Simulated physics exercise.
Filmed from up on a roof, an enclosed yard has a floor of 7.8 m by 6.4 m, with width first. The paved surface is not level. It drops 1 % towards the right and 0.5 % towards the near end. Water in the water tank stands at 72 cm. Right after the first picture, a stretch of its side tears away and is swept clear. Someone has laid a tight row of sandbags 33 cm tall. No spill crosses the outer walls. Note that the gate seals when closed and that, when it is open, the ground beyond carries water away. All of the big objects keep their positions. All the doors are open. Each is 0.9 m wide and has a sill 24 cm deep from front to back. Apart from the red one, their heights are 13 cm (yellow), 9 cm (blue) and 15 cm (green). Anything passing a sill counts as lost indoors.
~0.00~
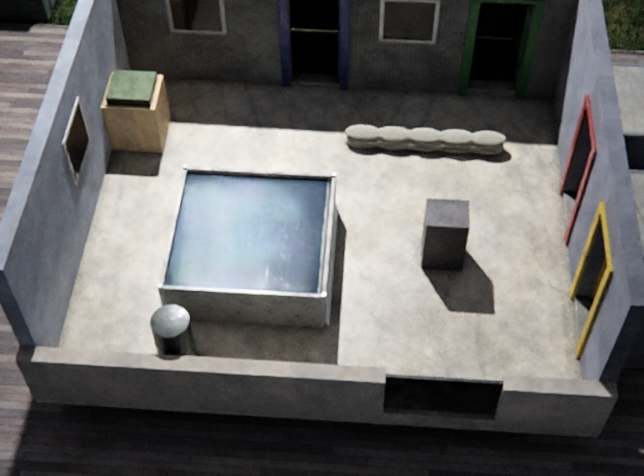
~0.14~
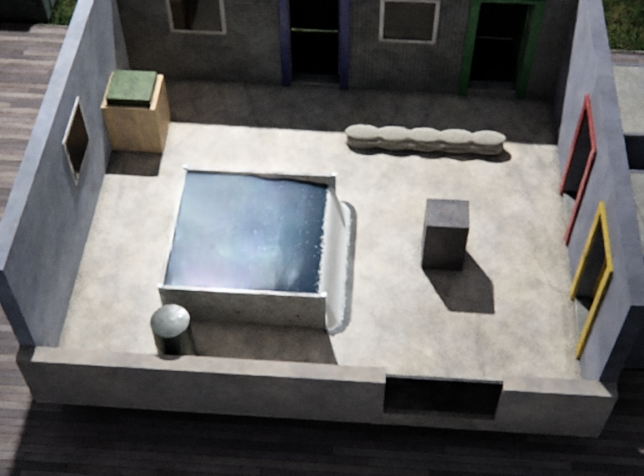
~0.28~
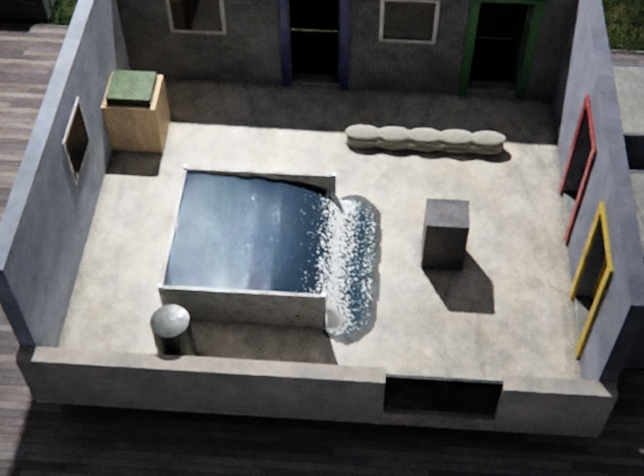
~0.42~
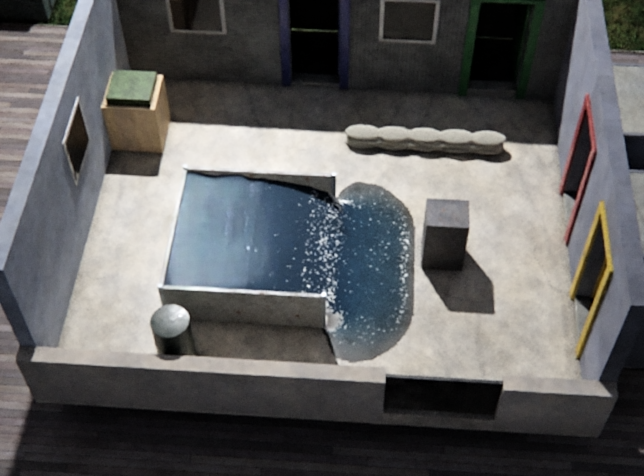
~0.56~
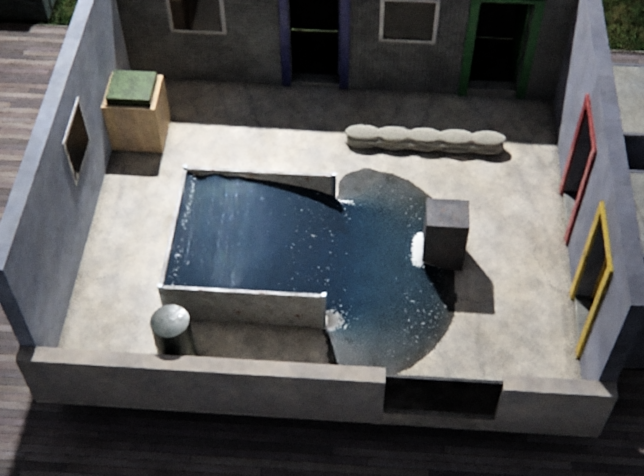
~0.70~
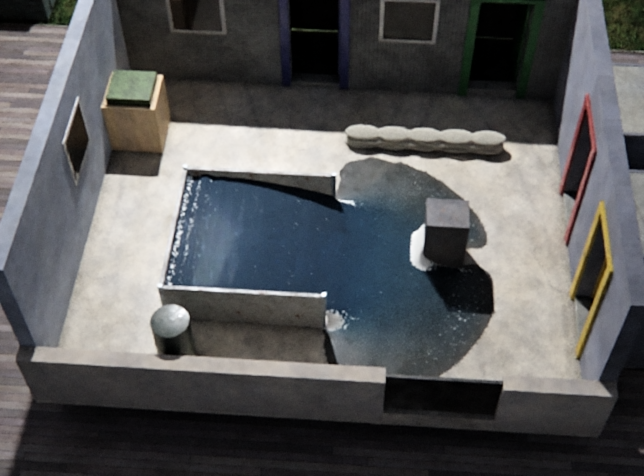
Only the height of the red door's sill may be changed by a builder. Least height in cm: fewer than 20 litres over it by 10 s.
Approx. 22 cm.
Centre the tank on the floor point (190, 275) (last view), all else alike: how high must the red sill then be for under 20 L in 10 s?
At least roughly 21 cm high.
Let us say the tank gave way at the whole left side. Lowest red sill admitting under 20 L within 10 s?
It should stand roughly 10.5 cm high.
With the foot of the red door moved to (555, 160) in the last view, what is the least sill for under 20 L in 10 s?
Minimum: About 29 cm.
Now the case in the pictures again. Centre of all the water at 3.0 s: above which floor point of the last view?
Look at about (426, 265) in the last view.
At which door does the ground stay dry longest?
The blue one.
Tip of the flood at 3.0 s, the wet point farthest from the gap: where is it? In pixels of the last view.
The tip of the flood lies near (551, 102).
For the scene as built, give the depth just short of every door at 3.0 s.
Depths in cm: Yellow 34, blue 0, red 22, green 12.
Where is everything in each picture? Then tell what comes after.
The first frame shows still water, 72 cm deep, in the water tank at (251, 232); the red door at (577, 176) is dry.
In the second frame, the front is at (352, 224), 0.4 m from the gap at (327, 253); 0.6 m2 of floor is wet, 73 cm left at the back.
In the third frame, the front is at (369, 323), 0.7 m from the gap at (327, 255); 1.7 m2 of floor is wet, 72 cm left at the back.
In the fourth frame, the front is at (408, 309), 1.3 m from the gap at (327, 256); 3.7 m2 of floor is wet, 72 cm left at the back.
In the fifth frame, the front is at (447, 315), 1.9 m from the gap at (327, 257); 5.9 m2 of floor is wet, 68 cm left at the back.
In the sixth frame, the front is at (486, 311), 2.5 m from the gap at (327, 257); 7.9 m2 of floor is wet, 60 cm left at the back; the red door at (577, 176), 4.1 m from the gap, is still 1.5 m from the nearest water.
After 1.4 s water covers 40 % of the floor, deepest (49 cm) near (409, 260); 17 cm at the red door, 3 litres in over its 12 cm sill.
After 3.0 s water covers 45 % of the floor, deepest (40 cm) near (578, 378); 22 cm at the red door, 73 litres in over its 12 cm sill.
After 10.0 s water covers 95 % of the floor, deepest (16 cm) near (123, 114); 10 cm at the red door, 204 litres in over its 12 cm sill.
At the red door as built, the water arrived by 1.2 s and peaked near 28 cm at 4.2 s.
Run again over the same 10 s with other heights there, 59 litres in over 18.5 cm, 8 litres over 25 cm. The limit of 20 litres is kept from about 22 cm up.
